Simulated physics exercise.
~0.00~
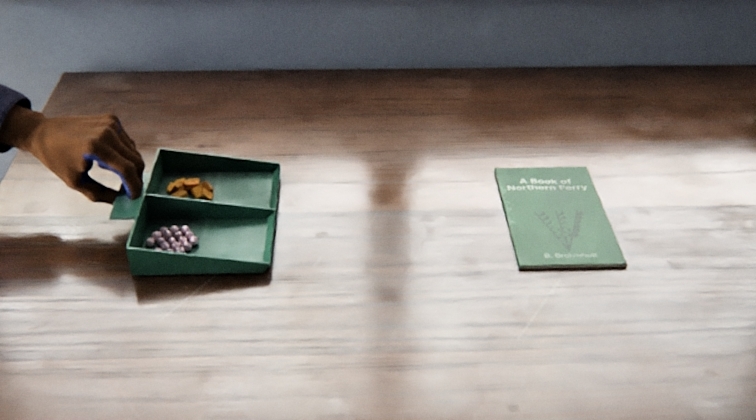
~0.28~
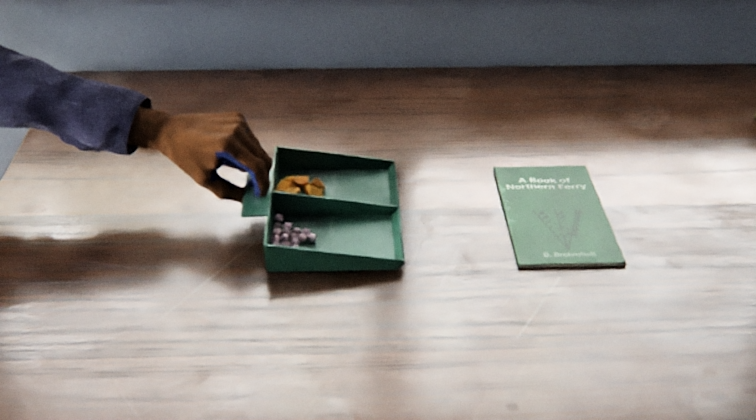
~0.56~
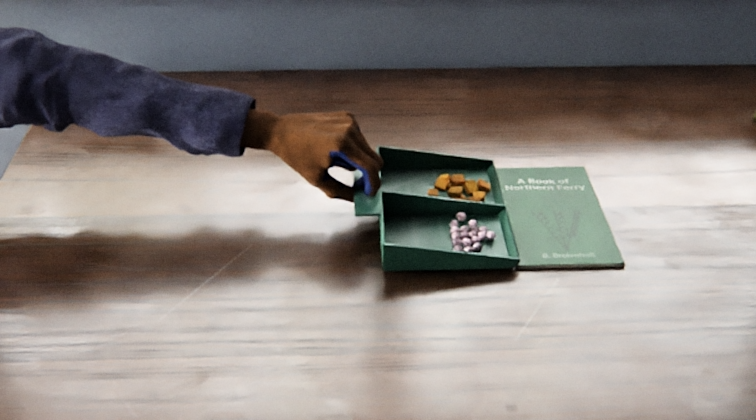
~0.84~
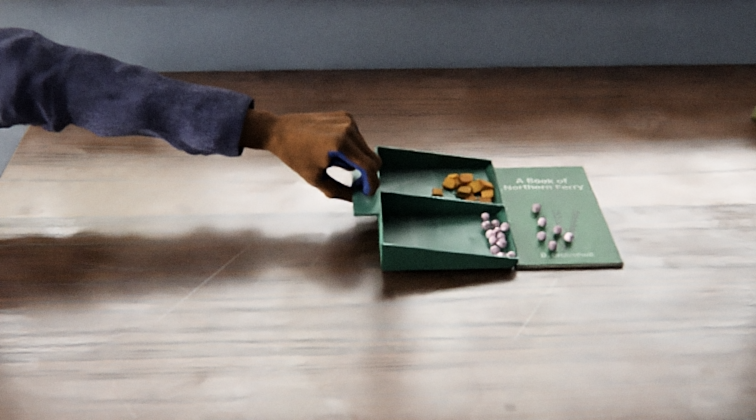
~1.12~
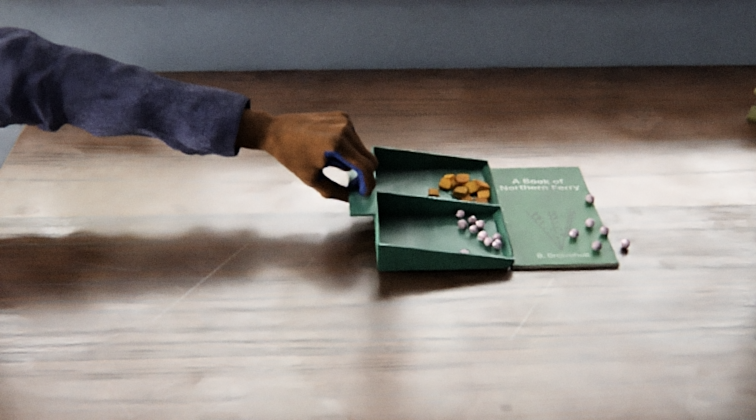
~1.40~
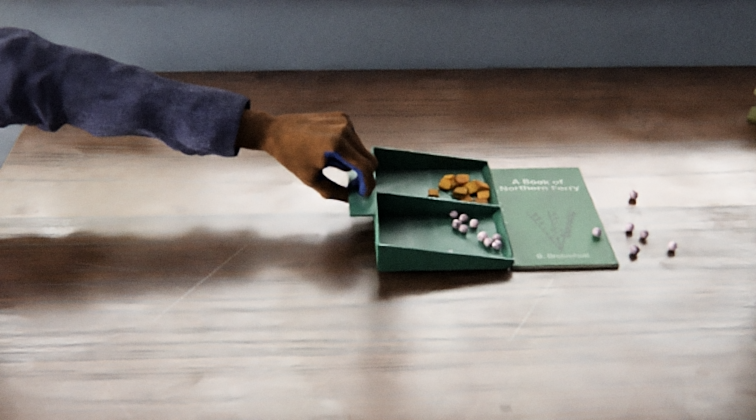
To begin with, a hand in a dark blue sleeve holds the left end of a green two-part tray on a wooden table, with orange-brown pieces in the back part and pale pinkish balls in the front. The hand slides the tray right, towards a thin green book lying flat. The tray stops against the book's edge, and both lots shift towards the tray's right end. Several balls then spill over the low edge onto the cover. They roll right, most passing onto the table, while the remaining balls and all the orange-brown pieces stay in the tray.
